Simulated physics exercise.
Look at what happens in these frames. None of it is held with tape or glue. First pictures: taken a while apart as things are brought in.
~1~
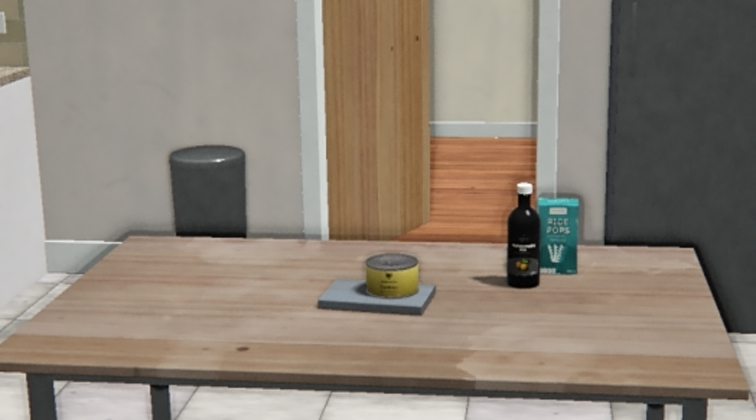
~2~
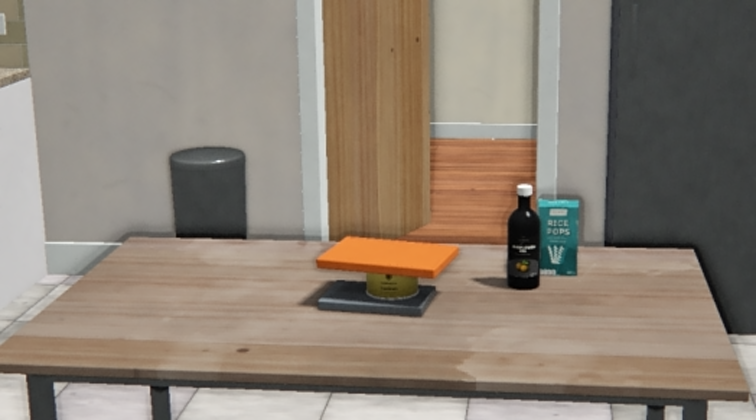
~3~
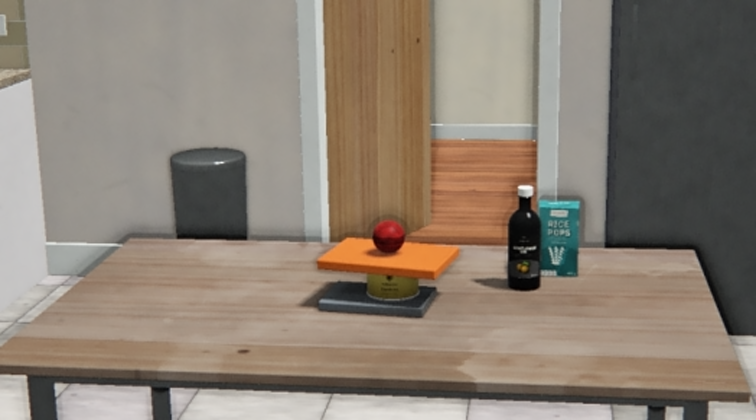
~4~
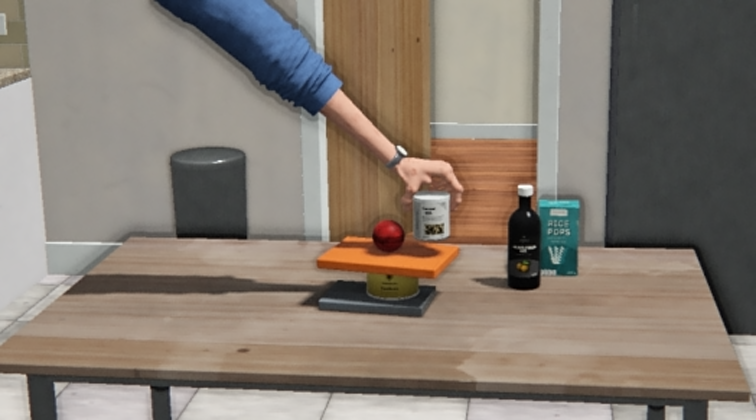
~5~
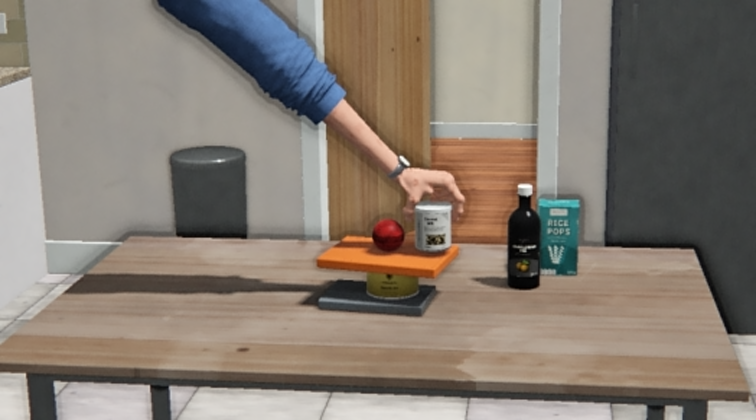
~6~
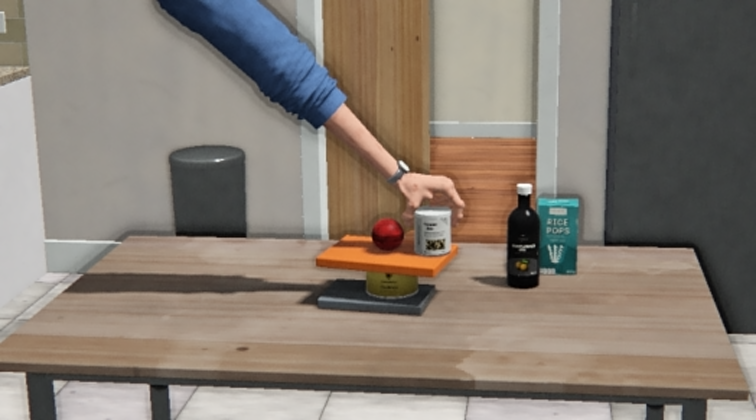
In this clip, an orange tray appears on a yellow can on a table, then a red ball appears on the tray, and a hand lowers a white pot onto its right side, still holding it.
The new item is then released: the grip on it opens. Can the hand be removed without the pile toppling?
Yes: Basically the pile is secure.
Then, 0.20 s on from there, no change.
Then, 0.50 s on from there, white pot resting near (433, 232).
In the end, all 7 unmoved. At the end, from the last picture's camera, white pot near (433, 232). The pile holds.
